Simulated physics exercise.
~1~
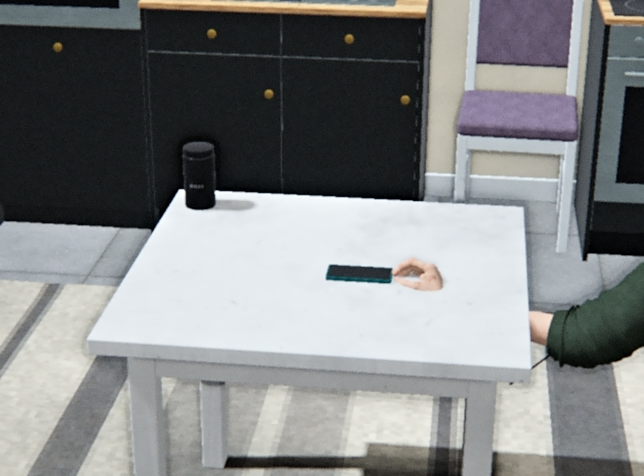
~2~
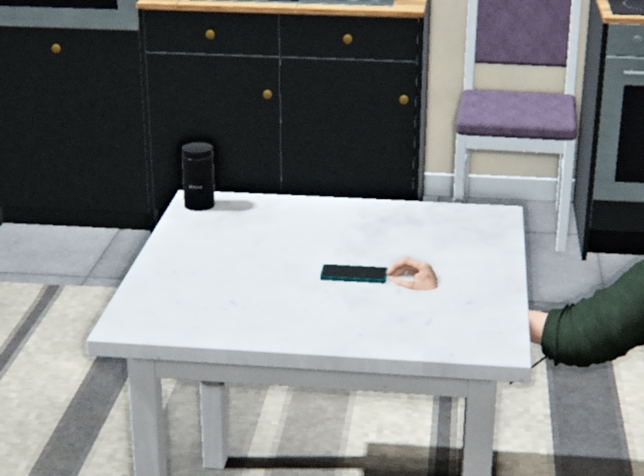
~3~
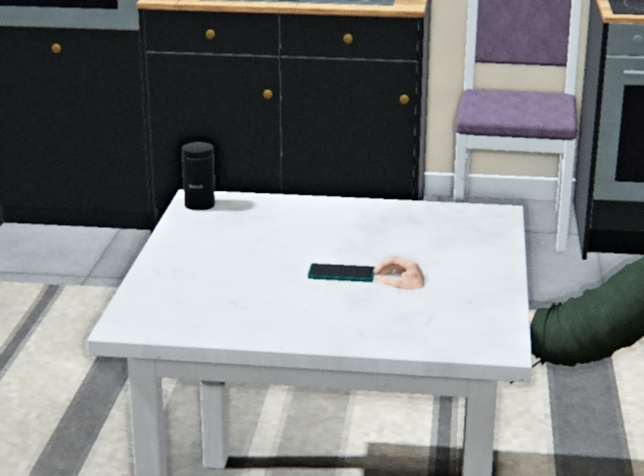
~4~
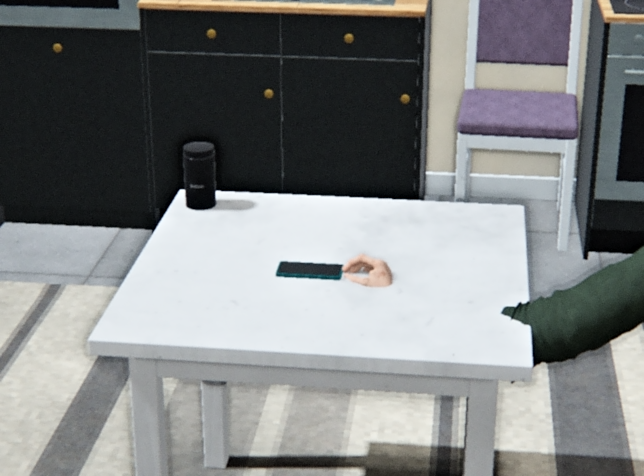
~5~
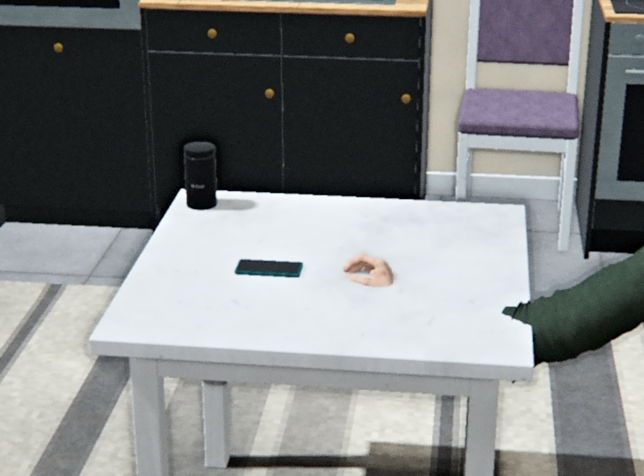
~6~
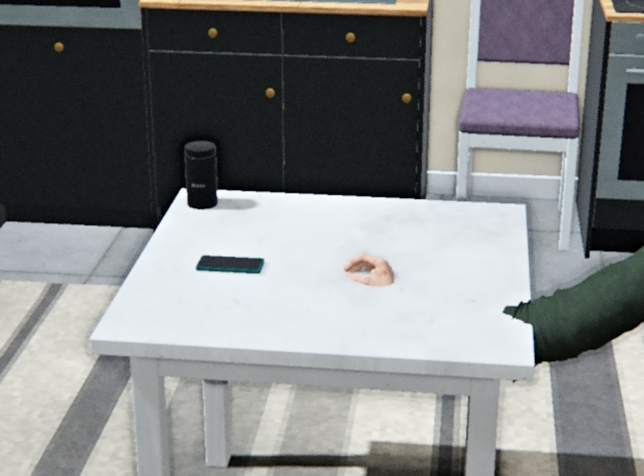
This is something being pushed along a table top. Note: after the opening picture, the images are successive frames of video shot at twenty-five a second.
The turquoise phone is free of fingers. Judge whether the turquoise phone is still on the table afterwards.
It is no longer on the table.
Then, 0.20 s after the last picture, turquoise phone now off the table.
Then, 0.40 s after the last picture, things are still on the move.
Then, 0.60 s after the last picture, as before.
By the end, off the table, turquoise phone.
